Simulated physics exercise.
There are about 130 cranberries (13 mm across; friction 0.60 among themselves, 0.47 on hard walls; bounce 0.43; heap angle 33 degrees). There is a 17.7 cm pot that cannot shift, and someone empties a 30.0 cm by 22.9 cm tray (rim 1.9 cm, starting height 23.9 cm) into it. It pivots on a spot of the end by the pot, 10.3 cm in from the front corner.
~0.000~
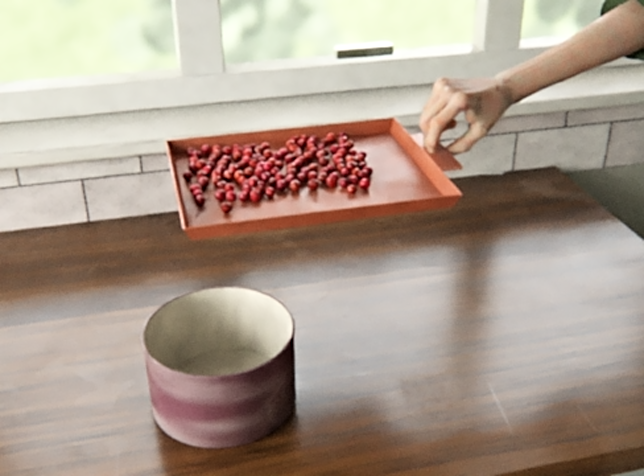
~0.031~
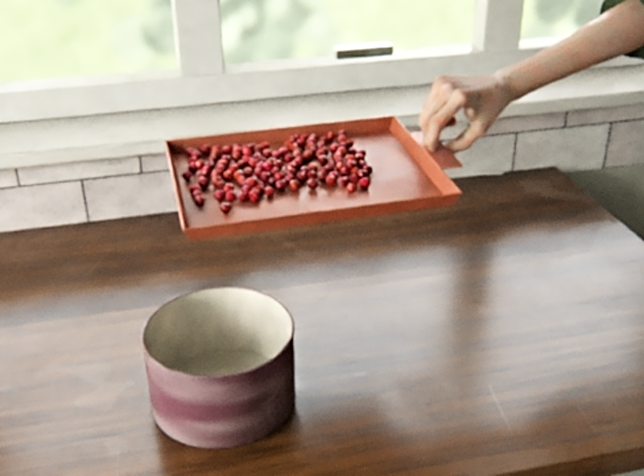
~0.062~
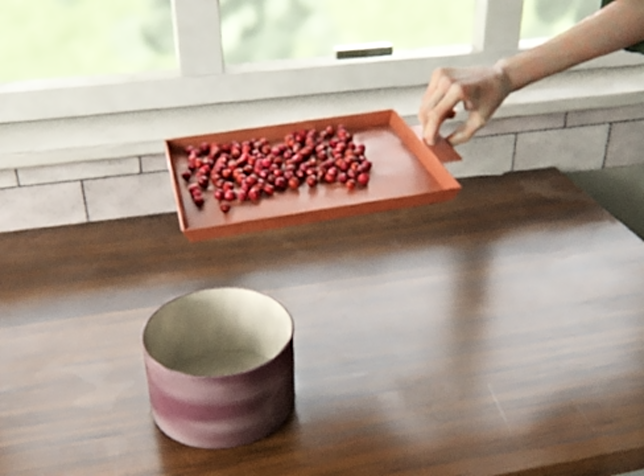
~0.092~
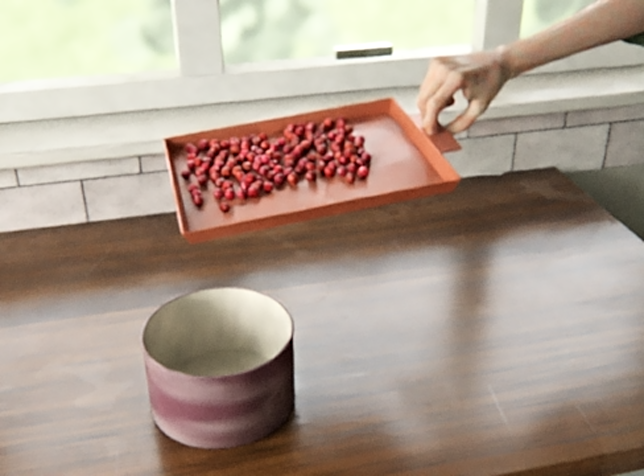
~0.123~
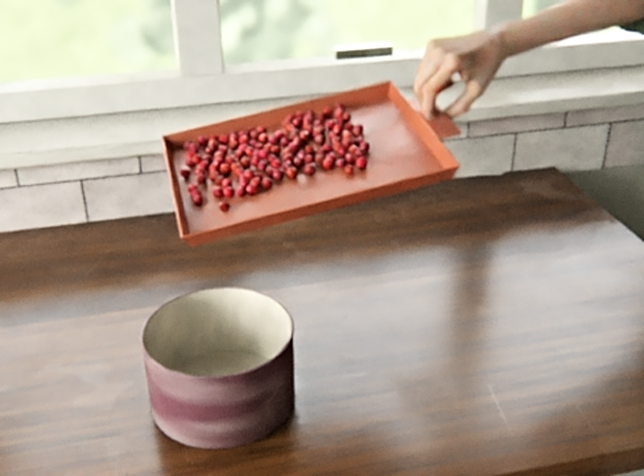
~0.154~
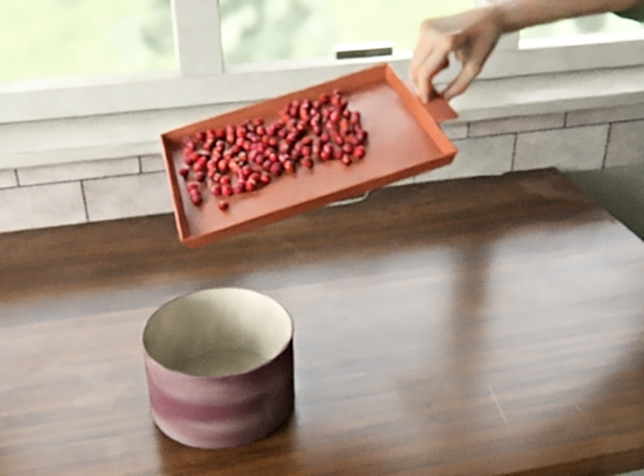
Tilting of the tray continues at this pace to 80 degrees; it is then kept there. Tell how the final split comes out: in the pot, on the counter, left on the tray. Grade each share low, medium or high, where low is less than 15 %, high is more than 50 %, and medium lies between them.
Shares - pot: High, counter: Medium, tray: Low.
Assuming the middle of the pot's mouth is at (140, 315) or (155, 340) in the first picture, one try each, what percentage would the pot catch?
Spot one: Some 65 per cent; spot two: Some 95 per cent.
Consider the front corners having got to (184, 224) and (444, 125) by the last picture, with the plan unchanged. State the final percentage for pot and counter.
The pot gets 5 and the counter 95.
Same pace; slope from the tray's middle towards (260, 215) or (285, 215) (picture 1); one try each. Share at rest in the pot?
Roughly 95 per cent on the first try and 85 per cent on the second.
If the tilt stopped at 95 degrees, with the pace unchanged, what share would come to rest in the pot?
Roughly 65 %.
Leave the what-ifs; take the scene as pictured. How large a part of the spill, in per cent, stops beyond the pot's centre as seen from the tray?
I'd put it close to 100 per cent.
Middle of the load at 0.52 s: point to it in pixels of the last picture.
(188, 187) or thereabouts.
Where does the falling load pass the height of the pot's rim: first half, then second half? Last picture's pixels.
I'd mark about (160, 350) for the first half, then (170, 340) for the second.
Then, at 0.37 s, tilt 48 degrees; the tray holds 100 %, the pot 0 %.
Then, at 0.52 s, tilt 71 degrees; the tray holds 100 %, the pot 0 %.
Then, at 0.79 s, tilt 80 degrees; the tray holds 15 %, the pot 45 %.
At rest (1.9 s), pot 65 %, counter 35 %, tray 0 %.
